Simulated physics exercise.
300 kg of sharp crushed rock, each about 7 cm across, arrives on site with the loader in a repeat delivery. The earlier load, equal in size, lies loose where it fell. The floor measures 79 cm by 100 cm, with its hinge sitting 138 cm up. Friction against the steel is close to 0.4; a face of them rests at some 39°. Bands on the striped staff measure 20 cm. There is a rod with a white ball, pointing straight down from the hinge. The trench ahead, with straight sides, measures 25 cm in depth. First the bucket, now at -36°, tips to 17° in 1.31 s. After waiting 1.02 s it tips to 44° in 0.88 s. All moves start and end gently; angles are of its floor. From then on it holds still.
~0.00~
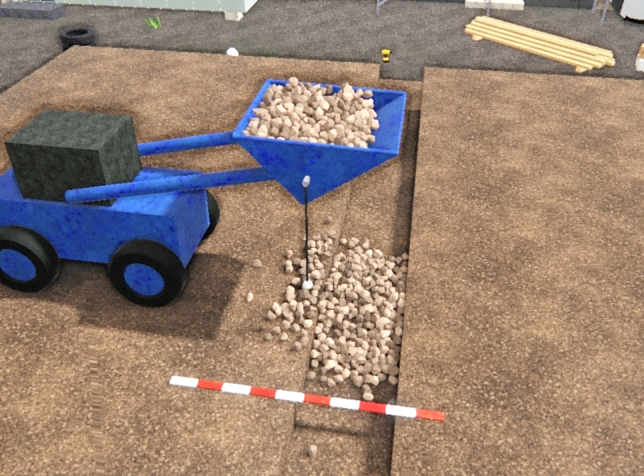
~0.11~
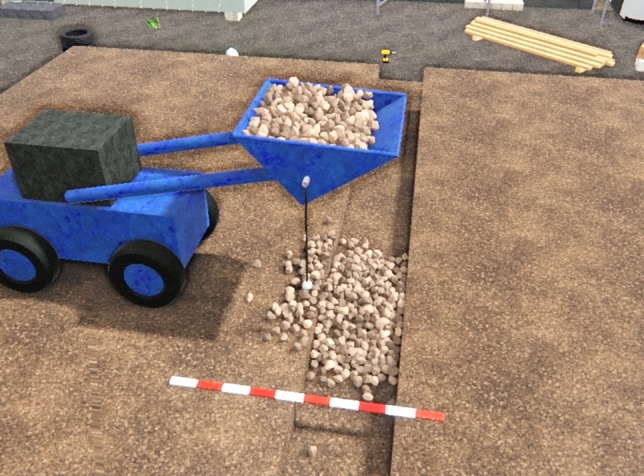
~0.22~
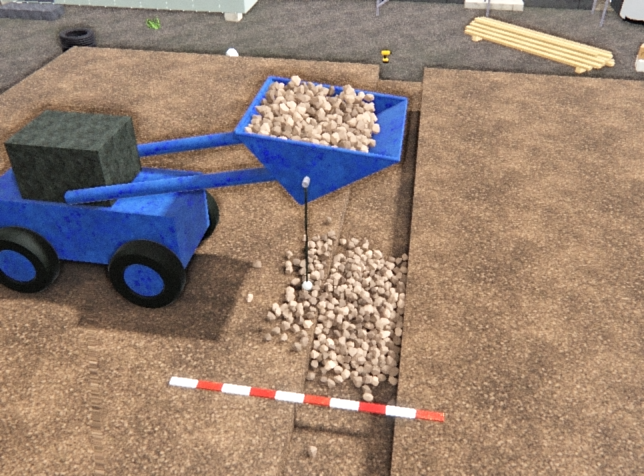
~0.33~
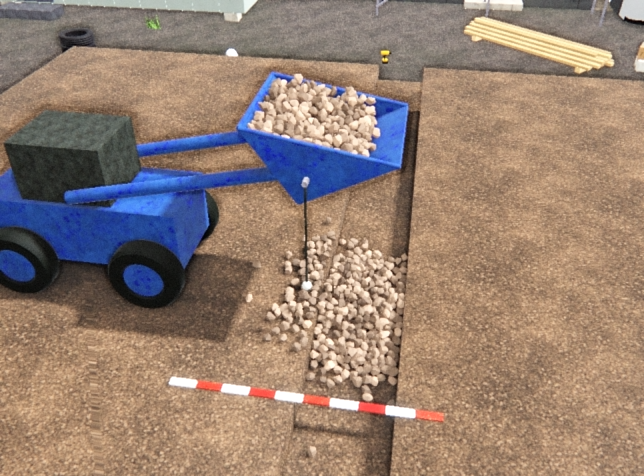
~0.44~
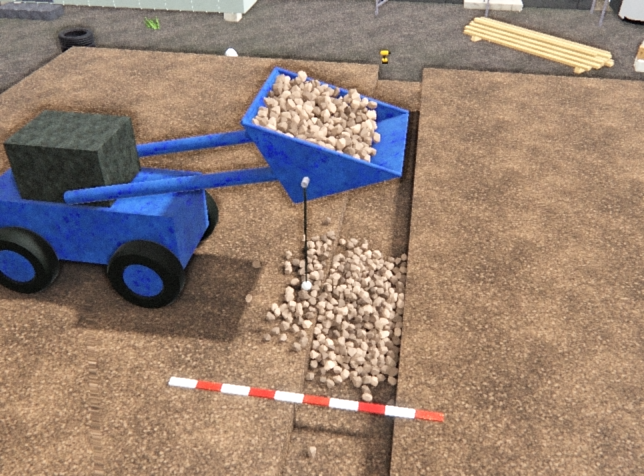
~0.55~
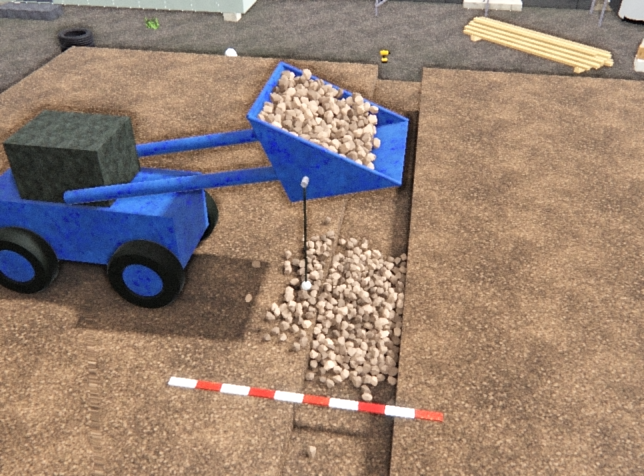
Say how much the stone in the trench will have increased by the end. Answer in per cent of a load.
It will have increased by about 51 per cent of a load.
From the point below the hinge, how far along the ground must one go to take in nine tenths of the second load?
Distance ahead of it: About 120 cm.
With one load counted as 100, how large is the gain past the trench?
Approximately 50 parts per hundred.
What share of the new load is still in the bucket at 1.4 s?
Some 95 %, roughly, is held.
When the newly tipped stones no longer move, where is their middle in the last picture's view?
They settle centred around (404, 292).
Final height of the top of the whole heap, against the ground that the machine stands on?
About 24 cm up from the ground the machine stands on.
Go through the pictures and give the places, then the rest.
The first picture shows lip at (397, 154), floor tilted -36°, highest stones at (306, 92). The earlier load is highest near (314, 269), 9 cm above ground level, 13 % short of the trench, 87 % in the trench.
The second picture shows lip at (398, 156), floor tilted -35°, highest stones at (299, 93); the stones move at 0.1 m/s on average.
In the third picture, the bucket is at -32°, its lip at (399, 160); the top of the load is at (290, 92); the stones move at 0.1 m/s on average.
The fourth picture shows lip at (400, 167), floor tilted -28°, highest stones at (287, 89); the stones move at 0.2 m/s on average.
The fifth picture shows lip at (401, 175), floor tilted -22°, highest stones at (288, 86); the stones move at 0.2 m/s on average.
The sixth picture shows lip at (400, 184), floor tilted -16°, highest stones at (289, 84); the stones move at 0.2 m/s on average.
After 1.0 s the floor is at 9°; in per cent of one load, 100 in the bucket, 13 short of the trench, 87 in the trench; the foremost stones are at (400, 310).
After 1.4 s the floor is at 17°; in per cent of one load, 96 in the bucket, 13 short of the trench, 90 in the trench; the foremost stones are at (402, 300).
After 3.7 s the floor is at 44°; in per cent of one load, 0 in the bucket, 13 short of the trench, 140 in the trench, 46 past the trench; the foremost stones are at (501, 283).
After 6.2 s the floor is at 44°; in per cent of one load, 0 in the bucket, 13 short of the trench, 138 in the trench, 49 past the trench; the foremost stones are at (505, 299). Net gain in the trench, 51.
